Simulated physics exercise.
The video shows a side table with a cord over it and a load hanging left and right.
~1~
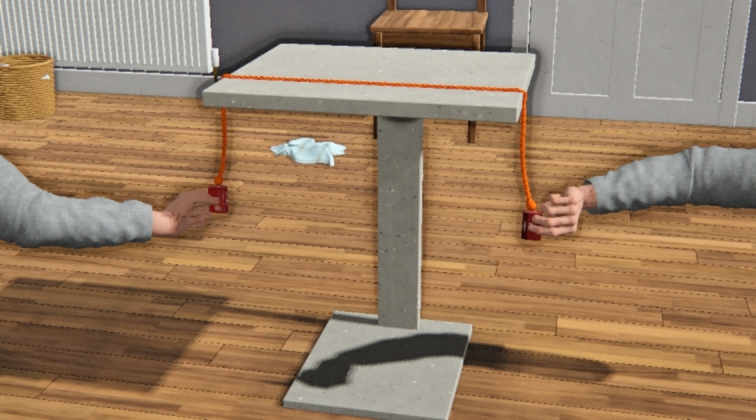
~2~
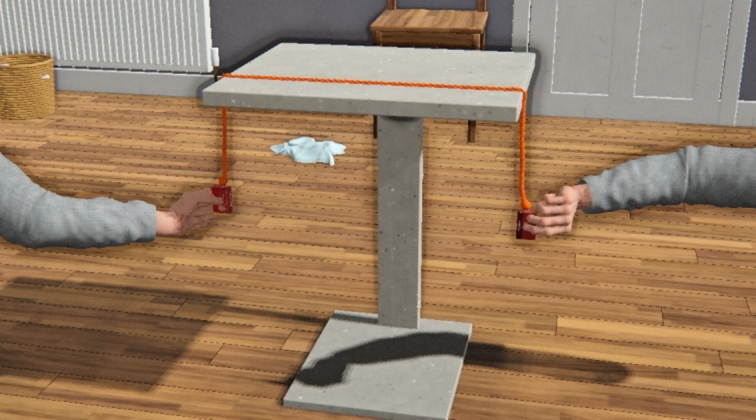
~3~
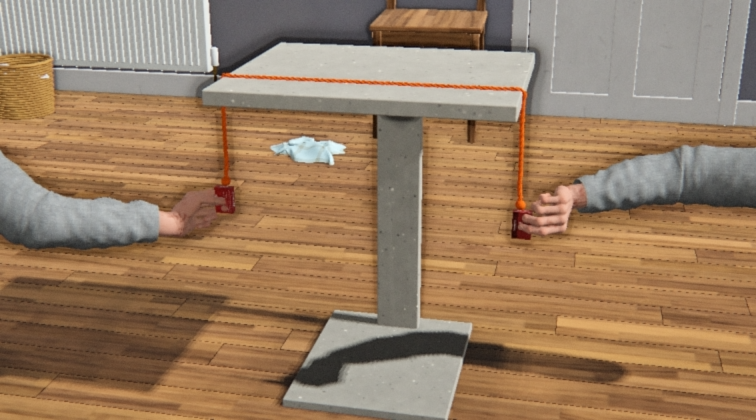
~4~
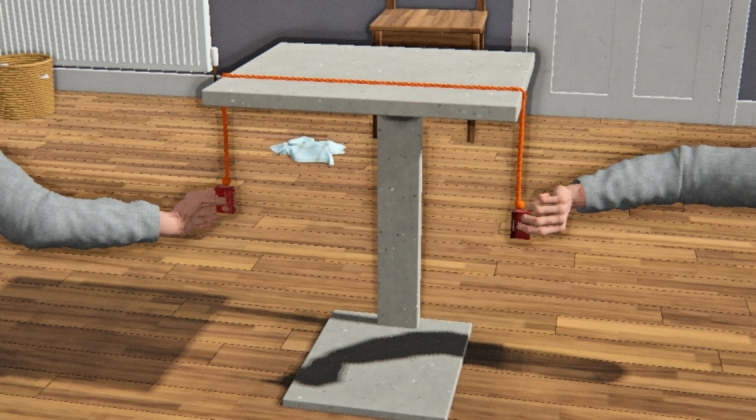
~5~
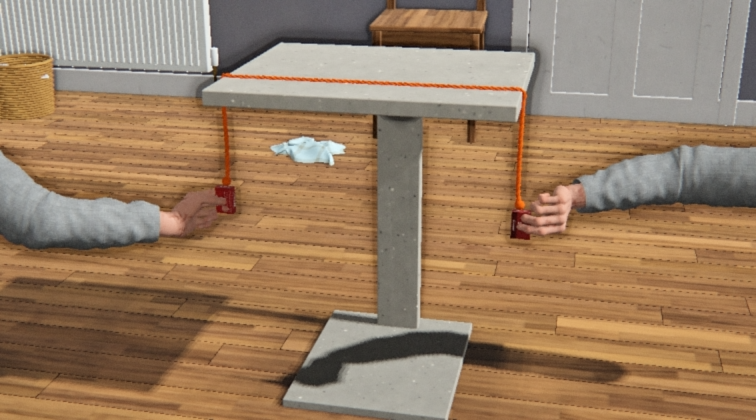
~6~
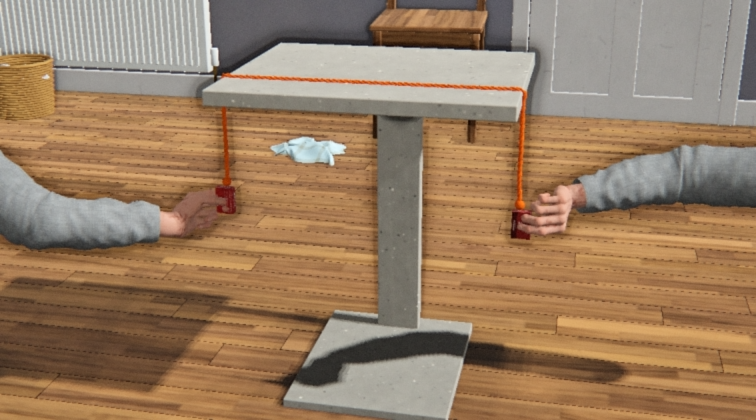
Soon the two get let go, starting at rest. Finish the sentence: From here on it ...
From here on it stays motionless.
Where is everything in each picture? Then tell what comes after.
In the first picture, left matchbox (219, 199); right matchbox (532, 225); cord over the top (370, 84).
In the second picture, left matchbox (222, 199); right matchbox (527, 225).
In the third picture, left matchbox (225, 200); right matchbox (522, 225).
In the fourth picture, left matchbox (225, 200); right matchbox (521, 224).
In the fifth picture, left matchbox (226, 200); right matchbox (521, 225).
In the sixth picture, left matchbox (226, 200); right matchbox (521, 224); cord over the top (370, 83).
Then, 0.24 s past the final frame, left matchbox at the same height near (228, 201); right matchbox at the same height near (519, 225).
Then, 0.64 s past the final frame, left matchbox at the same height near (232, 201); right matchbox at the same height near (514, 224).
When it is over, left matchbox at the same height near (227, 201); right matchbox at the same height near (519, 225). The cord keeps its balance.
